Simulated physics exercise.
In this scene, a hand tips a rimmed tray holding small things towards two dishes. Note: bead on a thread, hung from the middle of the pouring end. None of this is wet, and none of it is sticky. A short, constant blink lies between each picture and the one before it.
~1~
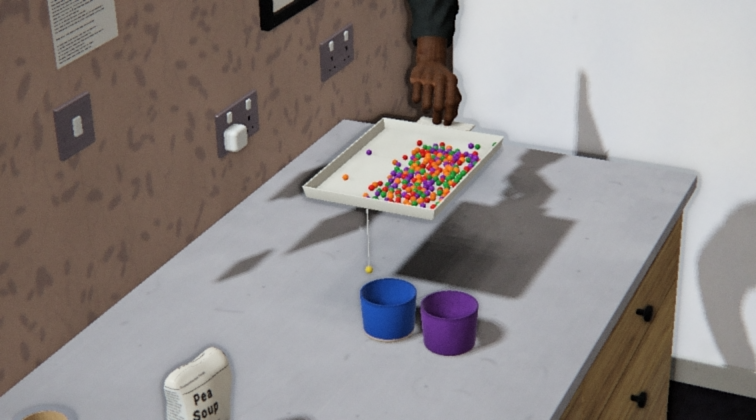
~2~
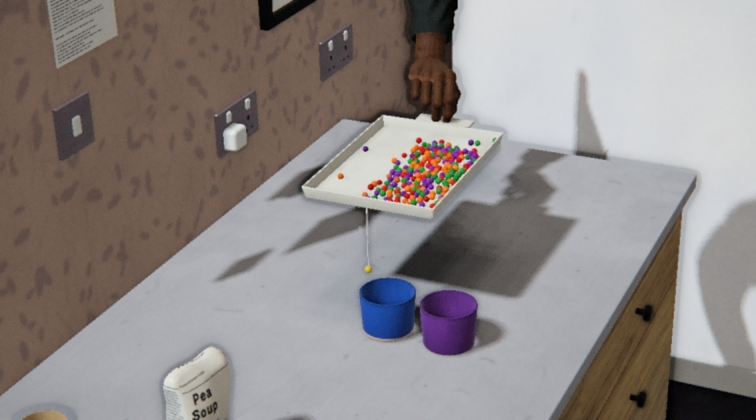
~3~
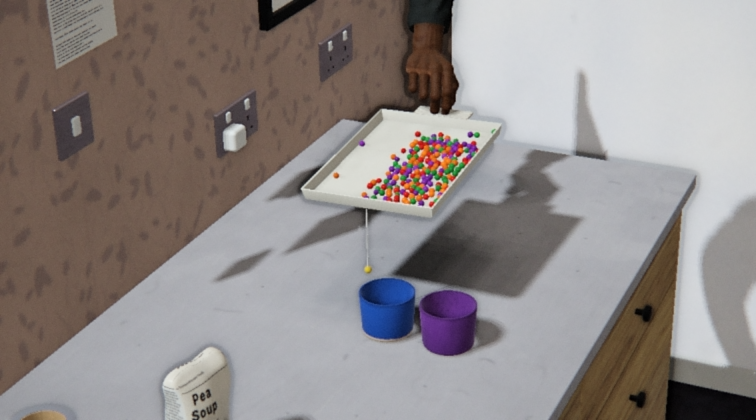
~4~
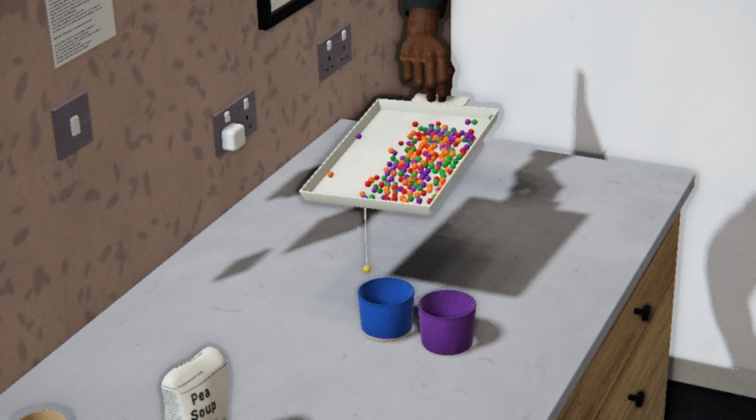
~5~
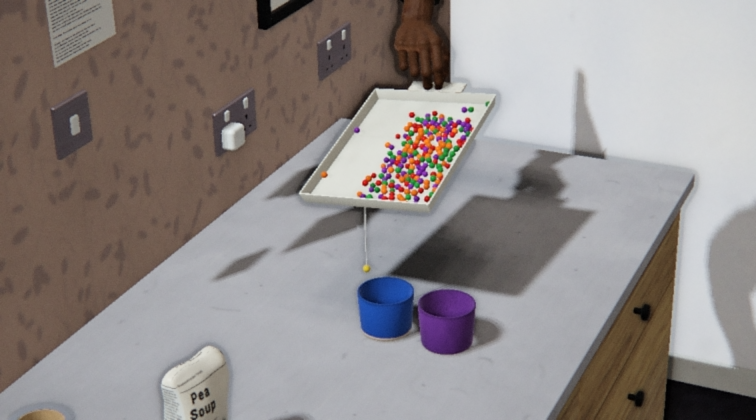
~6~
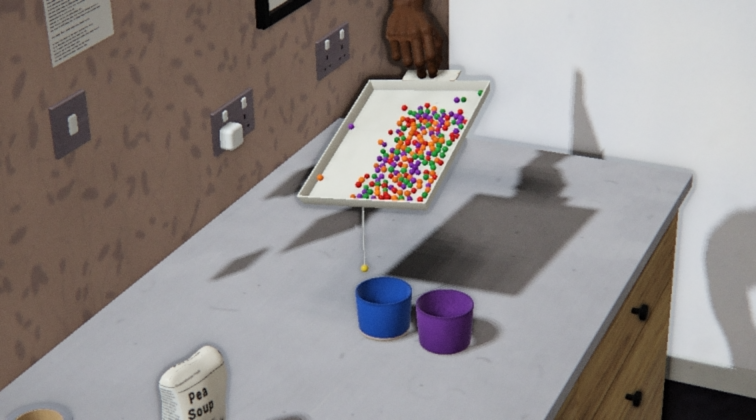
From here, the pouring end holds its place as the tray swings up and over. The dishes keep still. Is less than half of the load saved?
Yes, less than half is saved.
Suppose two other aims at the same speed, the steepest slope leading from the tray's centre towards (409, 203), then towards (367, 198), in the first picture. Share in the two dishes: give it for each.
The share is 70 per cent in the first and 10 per cent in the second.
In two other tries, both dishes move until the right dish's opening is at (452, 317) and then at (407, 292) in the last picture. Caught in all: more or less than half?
At place one not up to half; at place two not up to half.
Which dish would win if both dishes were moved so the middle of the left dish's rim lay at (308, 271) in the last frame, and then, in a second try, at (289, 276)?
In the first try it's the one on the left, and in the second it's the one on the left.
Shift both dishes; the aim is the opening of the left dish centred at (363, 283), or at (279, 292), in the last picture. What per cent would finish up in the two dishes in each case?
Trial 1 about 0 %, trial 2 about 10 %.
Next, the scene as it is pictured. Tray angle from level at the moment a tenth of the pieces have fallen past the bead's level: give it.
Somewhere near 65 degrees, I'd say.
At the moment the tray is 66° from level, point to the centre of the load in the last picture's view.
Load centre: Approx. (323, 204).
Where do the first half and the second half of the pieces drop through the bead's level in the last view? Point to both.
Earlier portion about (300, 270); later portion about (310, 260).
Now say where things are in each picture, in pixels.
In the first frame, corners of the pouring end at (307, 186) and (432, 209), level; middle of the load at (427, 175), round plastic beads; left dish at (377, 320); right dish at (439, 334); bead on its thread at (369, 270).
In the second frame, corners of the pouring end at (306, 186) and (431, 208), level; middle of the load at (426, 173).
In the third frame, corners of the pouring end at (305, 188) and (430, 207), tipped barely, lowest at the left corner; middle of the load at (425, 169).
In the fourth frame, corners of the pouring end at (303, 190) and (428, 204), tipped a little, lowest at the left corner; middle of the load at (423, 163).
In the fifth frame, corners of the pouring end at (303, 192) and (427, 202), tipped a little, lowest at the left corner; middle of the load at (420, 157).
In the sixth frame, corners of the pouring end at (301, 194) and (423, 201), tipped clearly, lowest at the left corner; middle of the load at (413, 154), nearly all on the move; left dish at (372, 319); right dish at (434, 333).
Soon, tray tipped steeply; about two thirds on the tray; a small part outside both; a small part in the air.
A while on, tray tipped past a quarter turn; a stray few on the tray; nearly all outside both; a small part in the air.
Towards the end, tray tipped past a quarter turn; all outside both.
Finally, tray tipped past a quarter turn; none in the right dish; none in the left dish; all outside both.
